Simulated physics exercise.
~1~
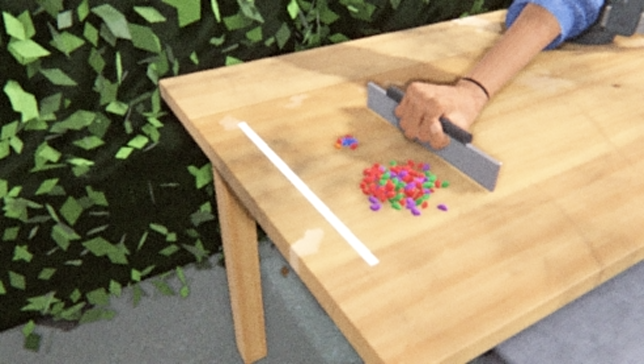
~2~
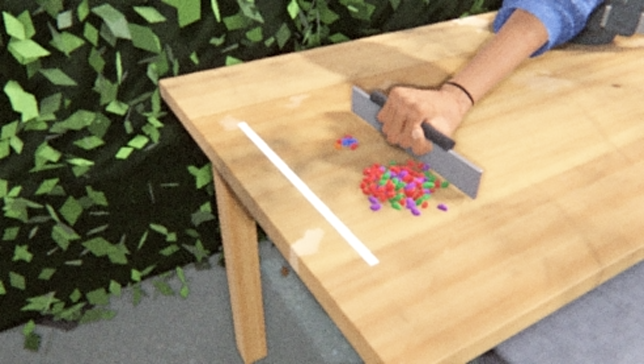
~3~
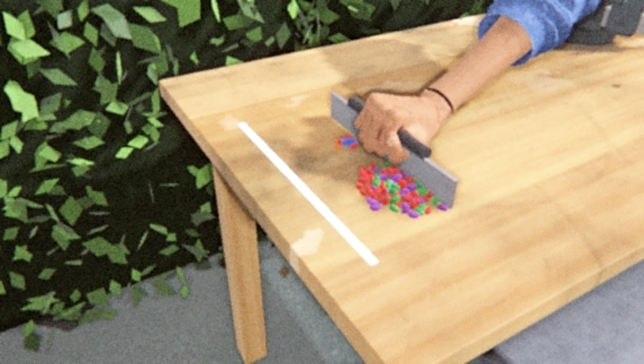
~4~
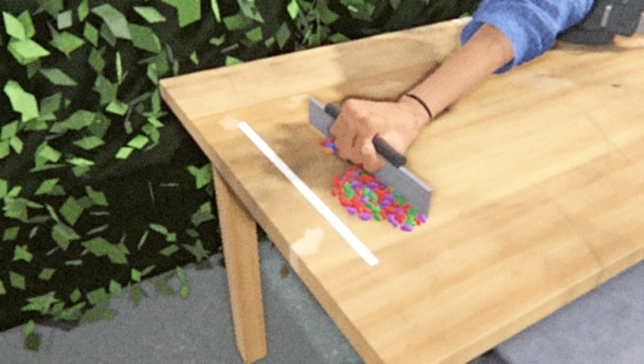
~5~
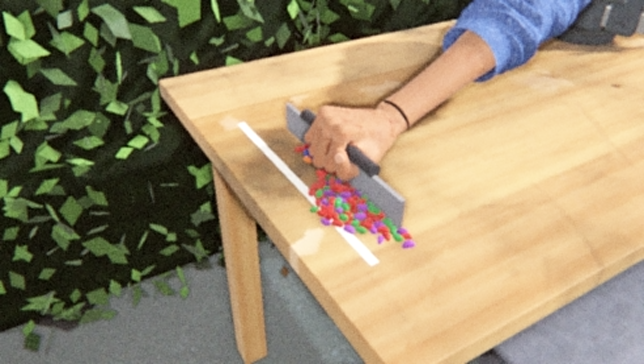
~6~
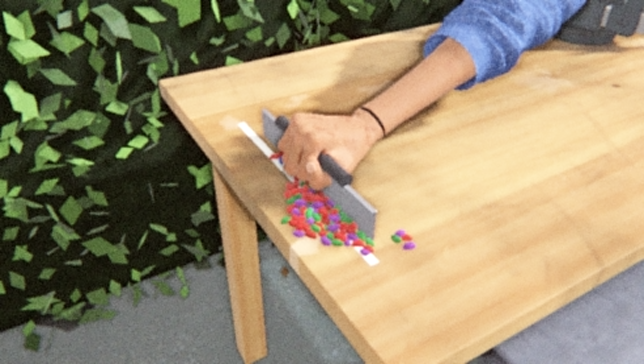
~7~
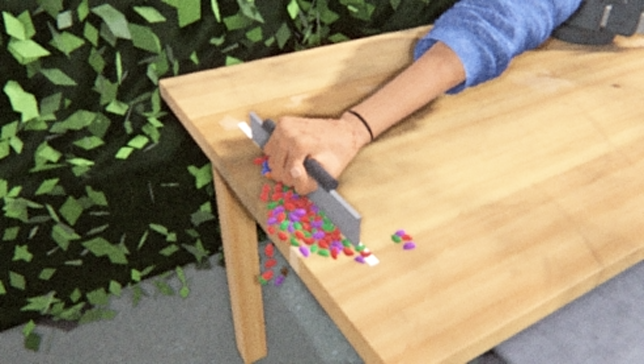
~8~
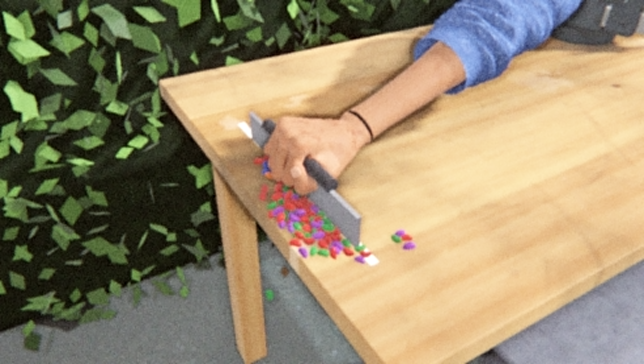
In the video, a hand slides a metal scraper leftward across a wooden table, pushing two portions of small colourful pieces toward a white tape strip, where it stops as a few front pieces fall over the edge and the rest stay on the table.
